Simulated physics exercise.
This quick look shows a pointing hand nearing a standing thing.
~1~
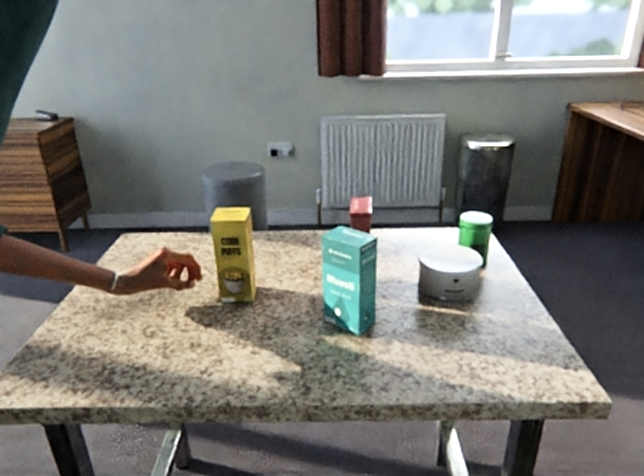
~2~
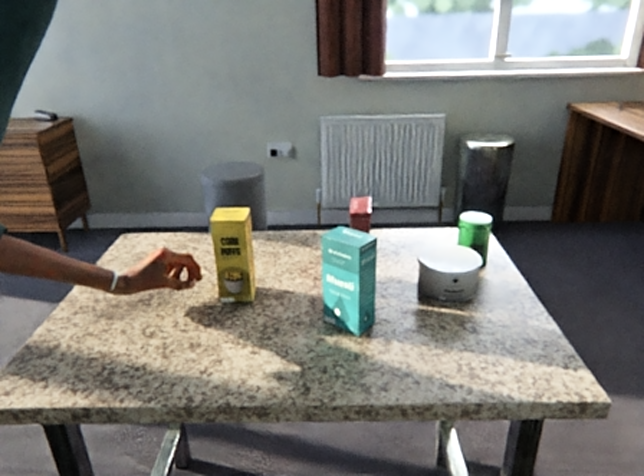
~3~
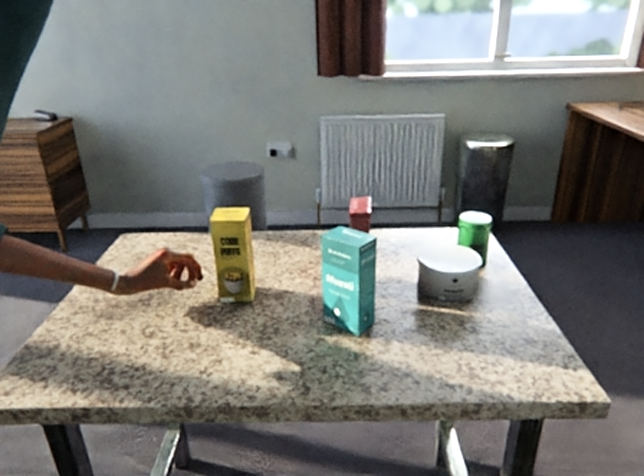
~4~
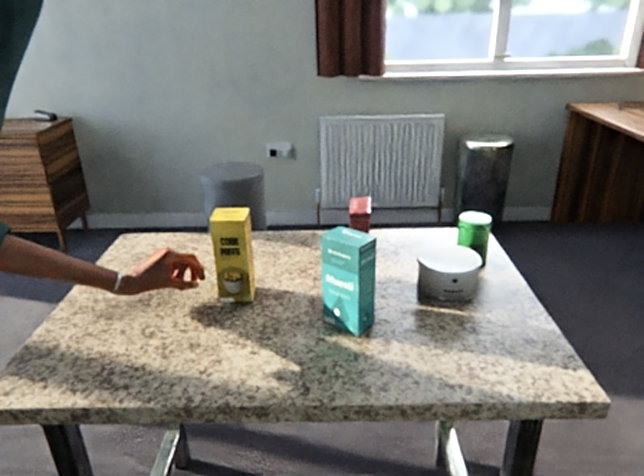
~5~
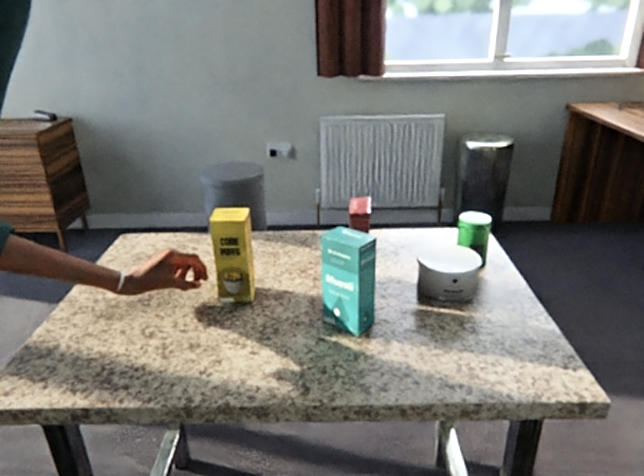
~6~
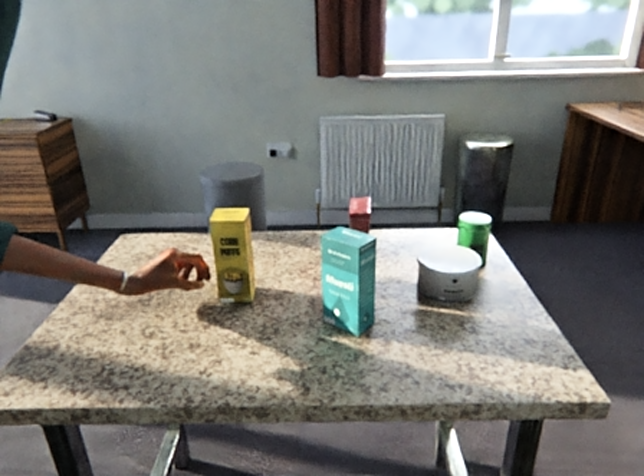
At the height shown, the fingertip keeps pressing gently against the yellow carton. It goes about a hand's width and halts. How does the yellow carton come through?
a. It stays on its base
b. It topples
It stays on its base.
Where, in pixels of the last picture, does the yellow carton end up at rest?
It finishes at around (294, 255).
Then, 0.40 s past the last view, things are still on the move.
Then, 0.80 s past the last view, yellow carton displaced about its own width near (262, 255).
Then, 1.10 s past the last view, yellow carton displaced about its own width near (277, 255).
Then, 1.40 s past the last view, yellow carton displaced well along near (292, 255).
Finally, moved from the start, yellow carton. Final places as the last picture's camera would see them, yellow carton near (295, 255).
